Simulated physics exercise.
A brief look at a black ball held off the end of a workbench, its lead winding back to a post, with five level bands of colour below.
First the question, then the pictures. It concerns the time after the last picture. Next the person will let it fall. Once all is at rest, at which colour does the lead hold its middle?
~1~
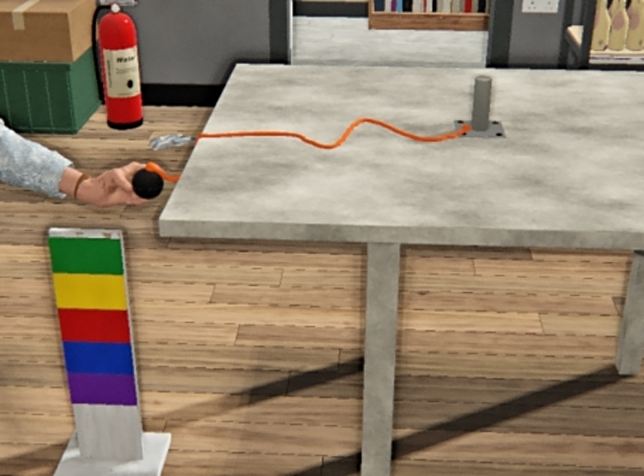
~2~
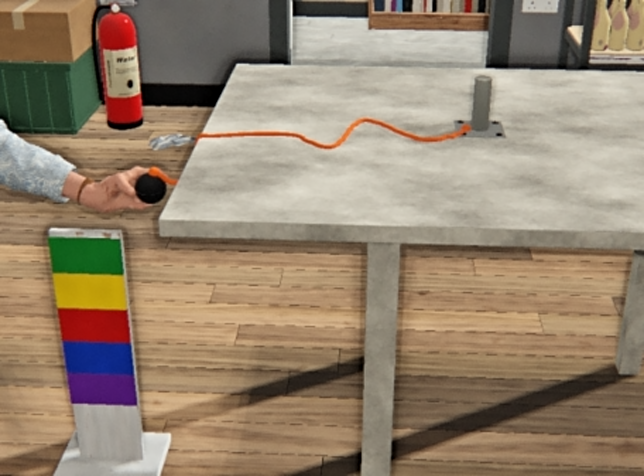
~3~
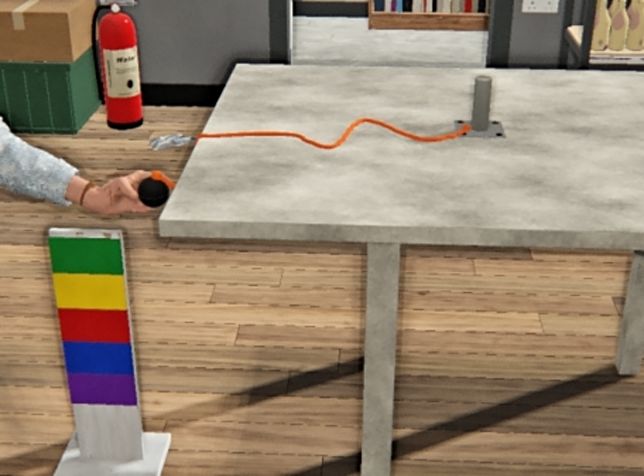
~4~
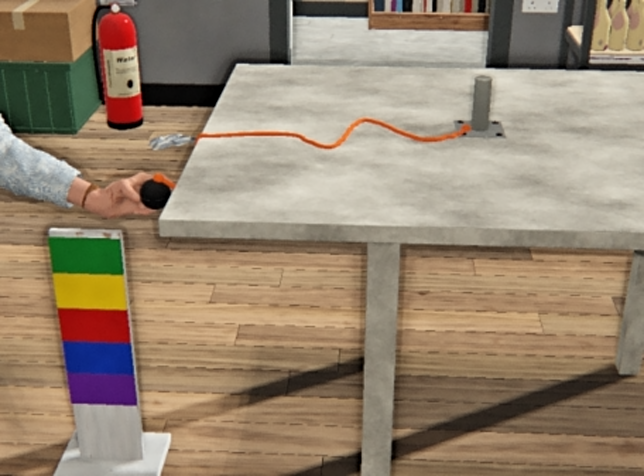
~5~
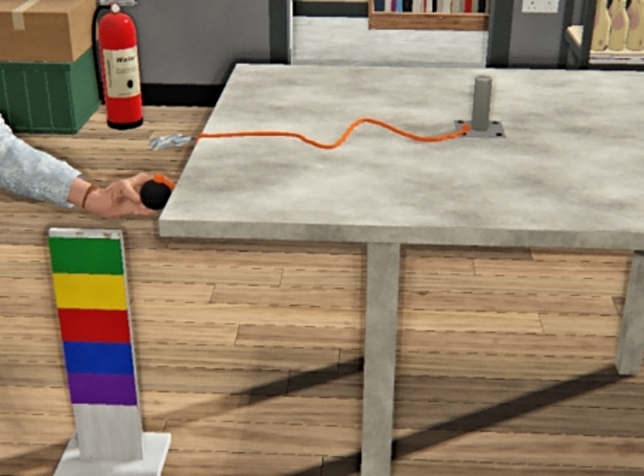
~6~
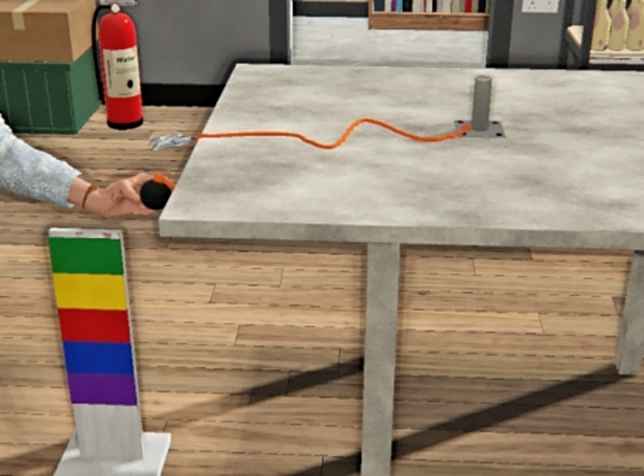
At red.
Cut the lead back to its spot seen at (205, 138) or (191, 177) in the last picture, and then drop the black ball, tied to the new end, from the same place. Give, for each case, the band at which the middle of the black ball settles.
Green; yellow.
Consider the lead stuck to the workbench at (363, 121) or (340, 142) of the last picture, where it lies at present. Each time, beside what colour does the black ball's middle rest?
Yellow, then green.
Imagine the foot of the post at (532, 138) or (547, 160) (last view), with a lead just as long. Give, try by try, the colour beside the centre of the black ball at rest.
First try: Yellow; second try: Yellow.
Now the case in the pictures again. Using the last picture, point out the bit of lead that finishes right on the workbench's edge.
About (304, 140).
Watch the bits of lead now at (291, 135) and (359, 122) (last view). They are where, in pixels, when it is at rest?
(201, 155), then (316, 131).
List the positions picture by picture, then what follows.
Black ball (148, 184); green (85, 258); yellow (90, 293); red (94, 326); blue (98, 359); purple (102, 391), in the first picture.
Black ball (151, 188); lead through (442, 139) (381, 124) (344, 139) (291, 135) (204, 138), in the second picture.
Black ball (154, 192), in the third picture.
Black ball (155, 194); lead through (442, 139) (381, 124) (344, 139) (291, 135) (204, 138), in the fourth picture.
Black ball (155, 195), in the fifth picture.
Black ball (155, 195); lead through (442, 139) (381, 124) (344, 139) (291, 135) (204, 138), in the sixth picture.
A little later, ball near (202, 313); level with red.
Next, ball near (212, 312); level with red.
When it is over, ball near (203, 318); level with red. Its middle rests at the red band.
